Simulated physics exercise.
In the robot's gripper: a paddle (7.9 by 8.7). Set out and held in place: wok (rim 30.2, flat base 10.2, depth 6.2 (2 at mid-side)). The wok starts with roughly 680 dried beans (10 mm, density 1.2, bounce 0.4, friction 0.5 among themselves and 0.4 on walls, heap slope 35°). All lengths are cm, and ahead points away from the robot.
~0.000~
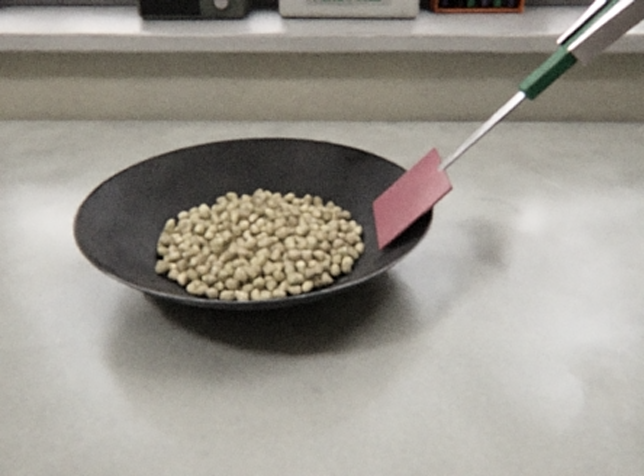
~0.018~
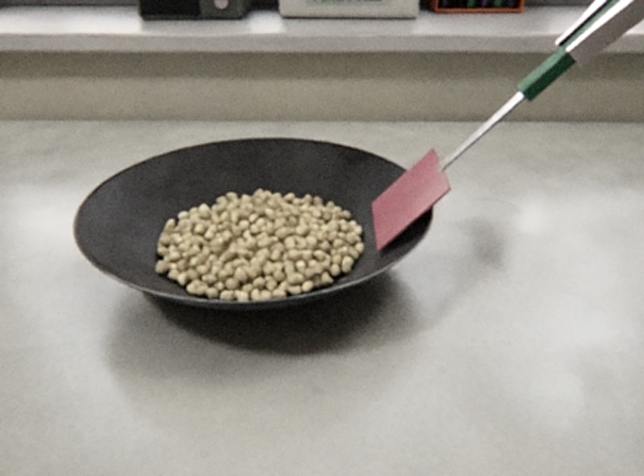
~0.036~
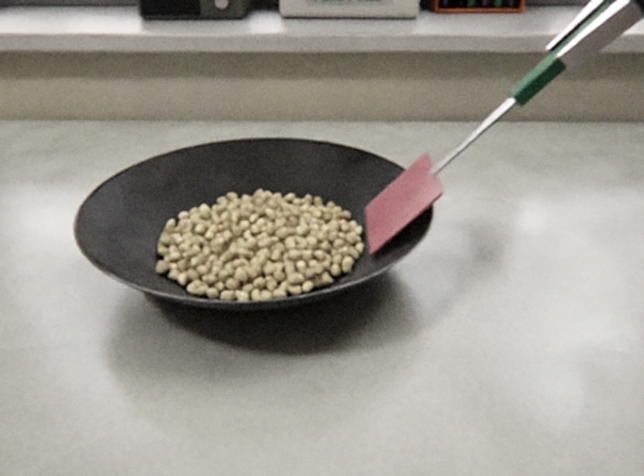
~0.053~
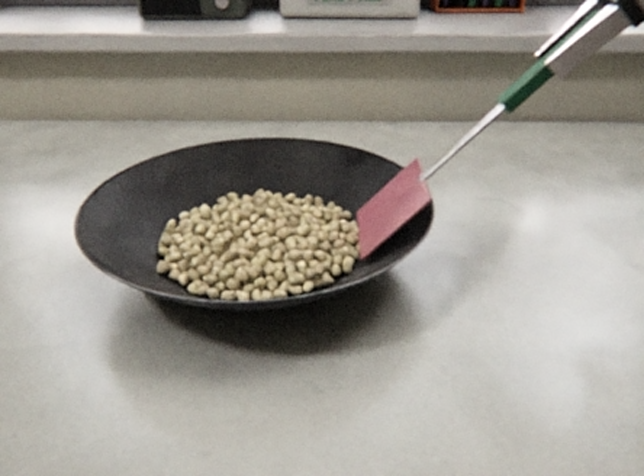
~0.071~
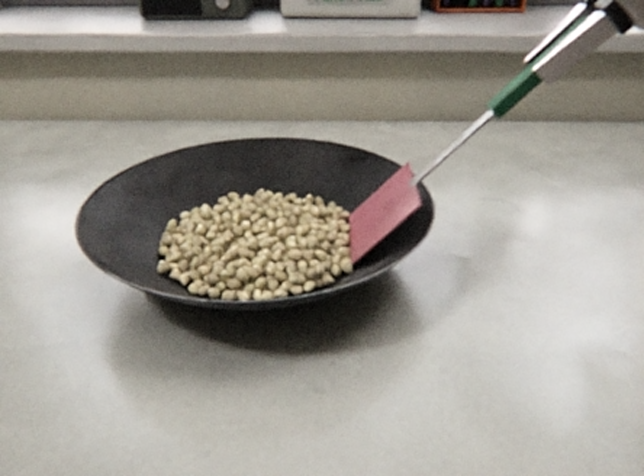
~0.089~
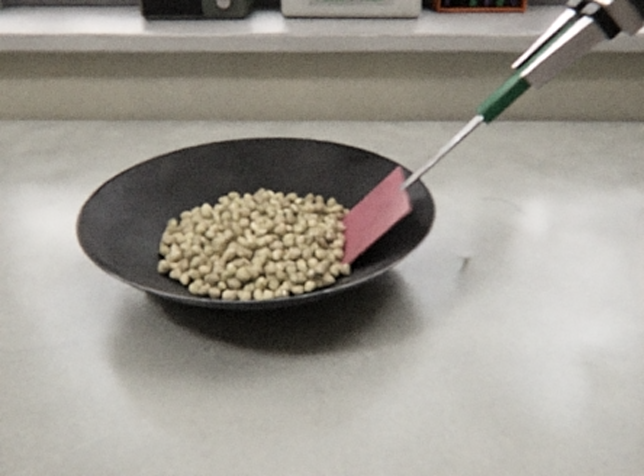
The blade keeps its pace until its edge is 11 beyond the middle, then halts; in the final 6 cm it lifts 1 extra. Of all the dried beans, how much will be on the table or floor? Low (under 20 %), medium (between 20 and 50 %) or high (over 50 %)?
Answer: Medium; between 20 and 50 % of the dried beans finish on the table or floor.
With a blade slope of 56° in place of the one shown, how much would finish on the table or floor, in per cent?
It would be near 30 per cent.
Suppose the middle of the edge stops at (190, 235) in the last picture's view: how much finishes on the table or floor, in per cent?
About 5 per cent.
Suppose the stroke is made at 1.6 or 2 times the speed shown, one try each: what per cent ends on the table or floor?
Some 45 and 50 per cent.
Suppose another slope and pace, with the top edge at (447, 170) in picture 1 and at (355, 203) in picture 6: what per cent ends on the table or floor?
Some 50 per cent.
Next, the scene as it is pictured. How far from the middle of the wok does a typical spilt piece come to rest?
About 22 cm.
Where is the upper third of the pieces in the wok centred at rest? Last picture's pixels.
At about (137, 209).
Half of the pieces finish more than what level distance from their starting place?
About 10 cm.
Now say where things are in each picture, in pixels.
The first picture shows paddle top edge at (443, 166), sloping 47°; upper third of the load around (263, 232), from x 160 to 360, top at y 195; 681 in the wok.
The second picture shows paddle top edge at (442, 167), sloping 47°; upper third of the load around (264, 232), from x 160 to 360, top at y 195.
The third picture shows paddle top edge at (434, 171), sloping 47°; upper third of the load around (264, 232), from x 165 to 360, top at y 195.
The fourth picture shows paddle top edge at (424, 177), sloping 47°; upper third of the load around (264, 232), from x 165 to 360, top at y 195.
The fifth picture shows paddle top edge at (414, 182), sloping 47°; upper third of the load around (265, 233), from x 165 to 360, top at y 195.
The sixth picture shows paddle top edge at (405, 186), sloping 47°; upper third of the load around (266, 232), from x 165 to 360, top at y 195; 681 in the wok.
By 0.23 s, sloping 47°, highest piece 6 above the table; 681 in the wok.
By 0.38 s, sloping 47°, highest piece 8 above the table; 670 in the wok, 1 on the table or floor, 10 on the blade or in flight.
By 0.65 s, sloping 47°, highest piece 8 above the table; 486 in the wok, 188 on the table or floor, 7 on the blade or in flight.
By 1.70 s, sloping 47°, highest piece 8 above the table; 485 in the wok, 196 on the table or floor.
Final count, 485 in the wok, 196 on the table or floor. That is 29 % on the table or floor.
